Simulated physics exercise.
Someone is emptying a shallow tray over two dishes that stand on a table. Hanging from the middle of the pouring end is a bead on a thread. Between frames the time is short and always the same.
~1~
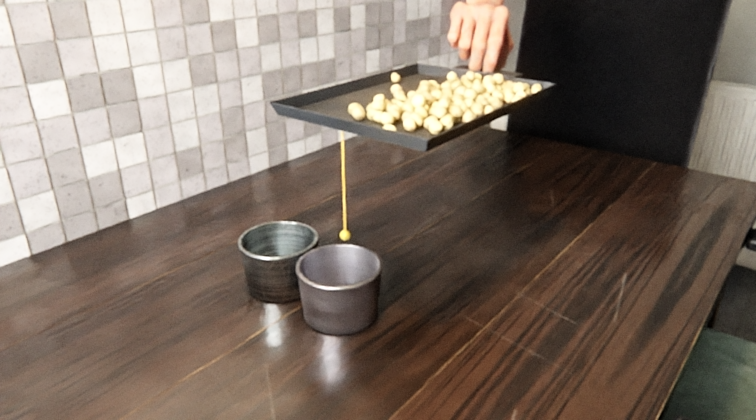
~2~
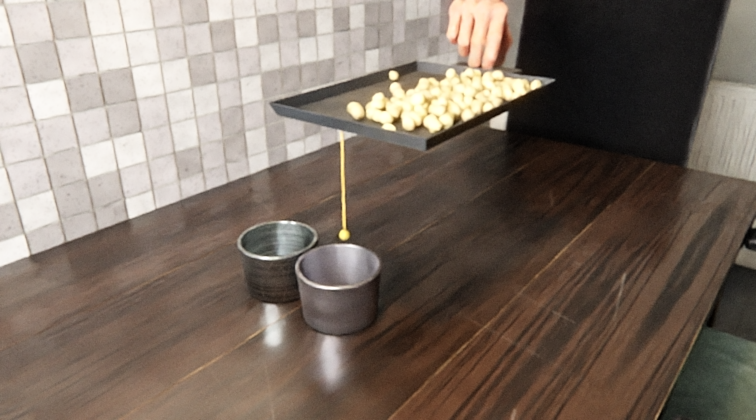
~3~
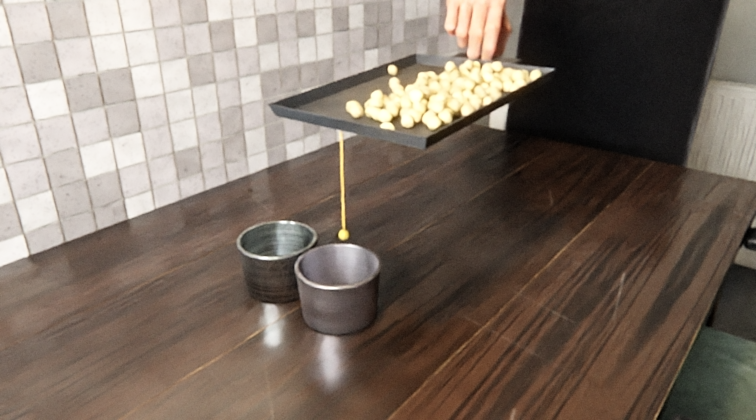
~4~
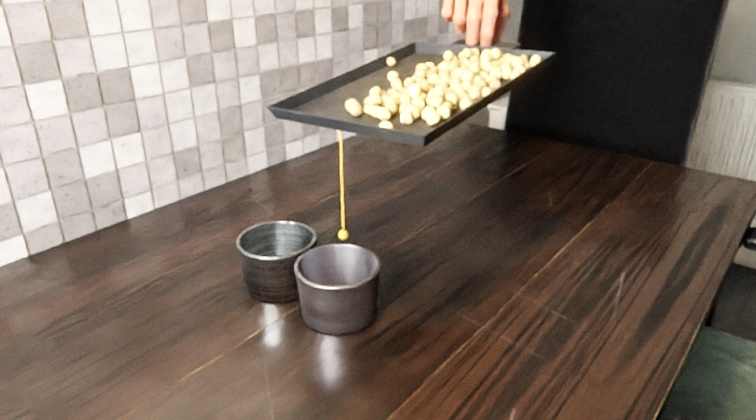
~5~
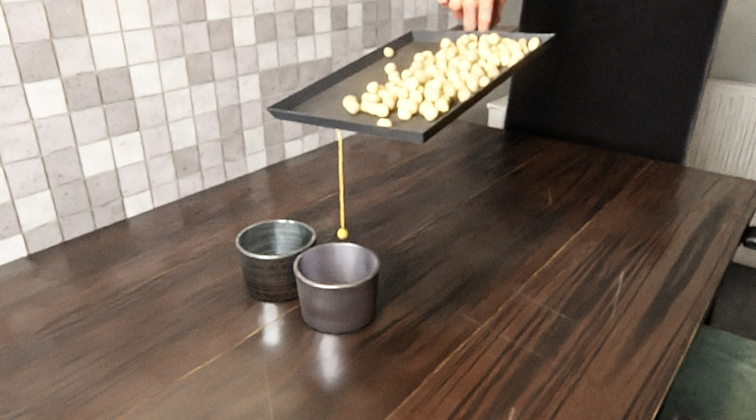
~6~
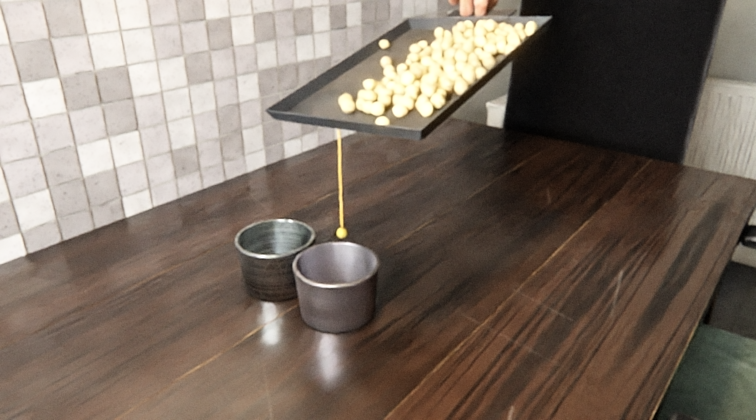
At a dark wooden table beside a tiled wall, a hand slowly raised the far end of a black tray of pale nuts above two small dishes, while a yellow bead hung from the near end.
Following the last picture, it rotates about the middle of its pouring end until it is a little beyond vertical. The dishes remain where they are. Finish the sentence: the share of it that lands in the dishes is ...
... above one half.
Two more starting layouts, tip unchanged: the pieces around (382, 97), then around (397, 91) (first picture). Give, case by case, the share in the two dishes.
Estimate: 70 % first, 60 % second.
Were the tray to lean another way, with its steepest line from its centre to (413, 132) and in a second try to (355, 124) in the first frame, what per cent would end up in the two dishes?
10 and 60 per cent, in that order.
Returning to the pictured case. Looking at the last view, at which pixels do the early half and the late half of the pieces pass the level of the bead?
I'd put it at roughly (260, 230), and after that at roughly (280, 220).
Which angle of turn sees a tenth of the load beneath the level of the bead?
Roughly 55 degrees at that moment.
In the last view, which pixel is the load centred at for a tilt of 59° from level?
The load's middle is around (305, 120).
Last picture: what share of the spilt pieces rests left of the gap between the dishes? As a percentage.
Roughly 90 percent.
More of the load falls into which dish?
That one is the leftward one.
Soon, tray tipped steeply; about two thirds on the tray; a small part in the right dish; a small part in the left dish; a small part outside both; about a quarter in the air.
A while on, tray tipped right over; about a quarter in the right dish; about half in the left dish; about a third outside both; a small part in the air.
Towards the end, tray tipped past a quarter turn; about a quarter in the right dish; about half in the left dish; about a third outside both.
Finally, tray tipped past a quarter turn; about a quarter in the right dish; about half in the left dish; about a third outside both.
